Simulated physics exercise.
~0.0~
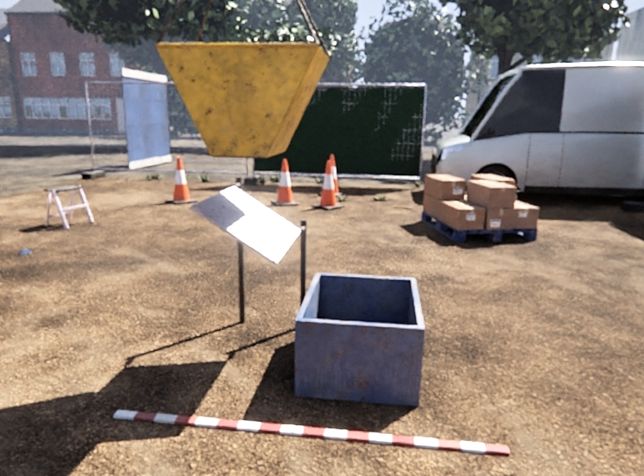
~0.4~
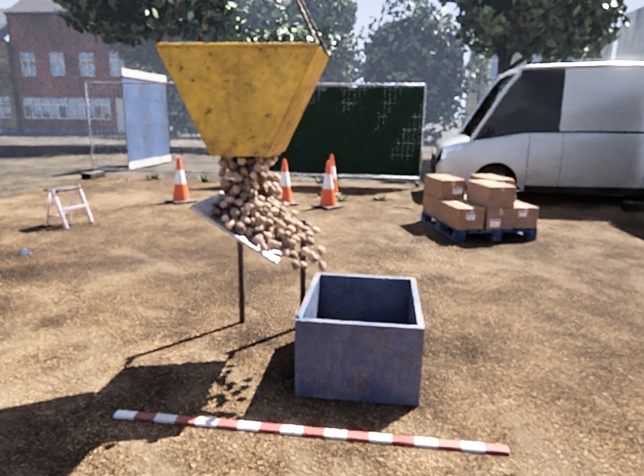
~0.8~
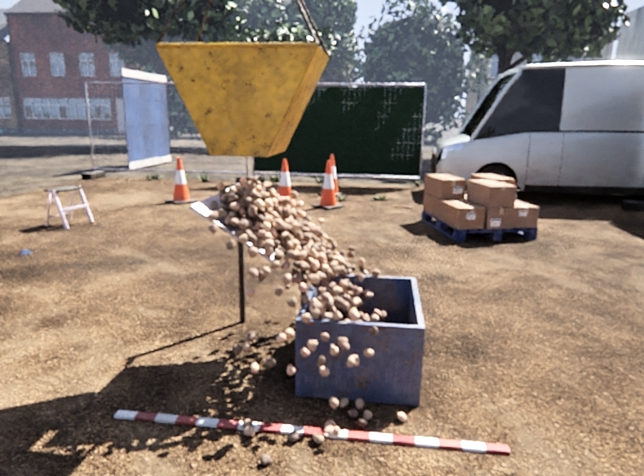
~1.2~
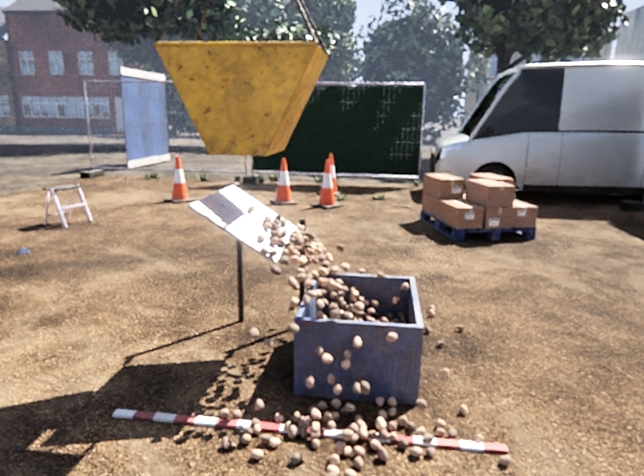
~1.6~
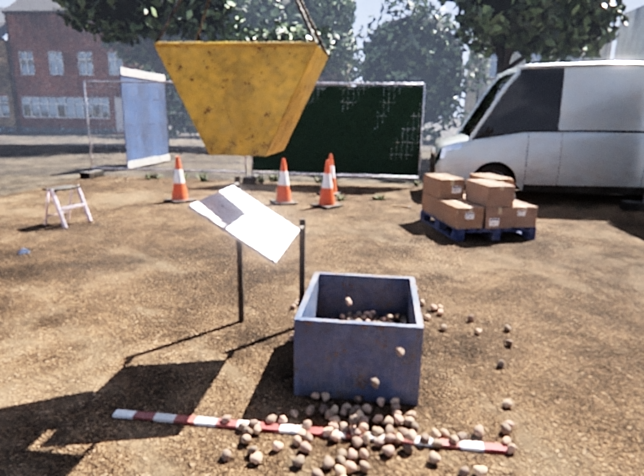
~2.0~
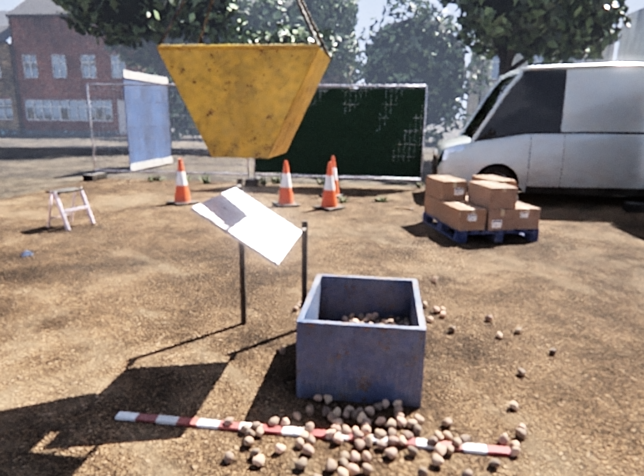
In a dirt yard, stones drop from a yellow skip, slide down a sloping plate, and mostly land in a bin.
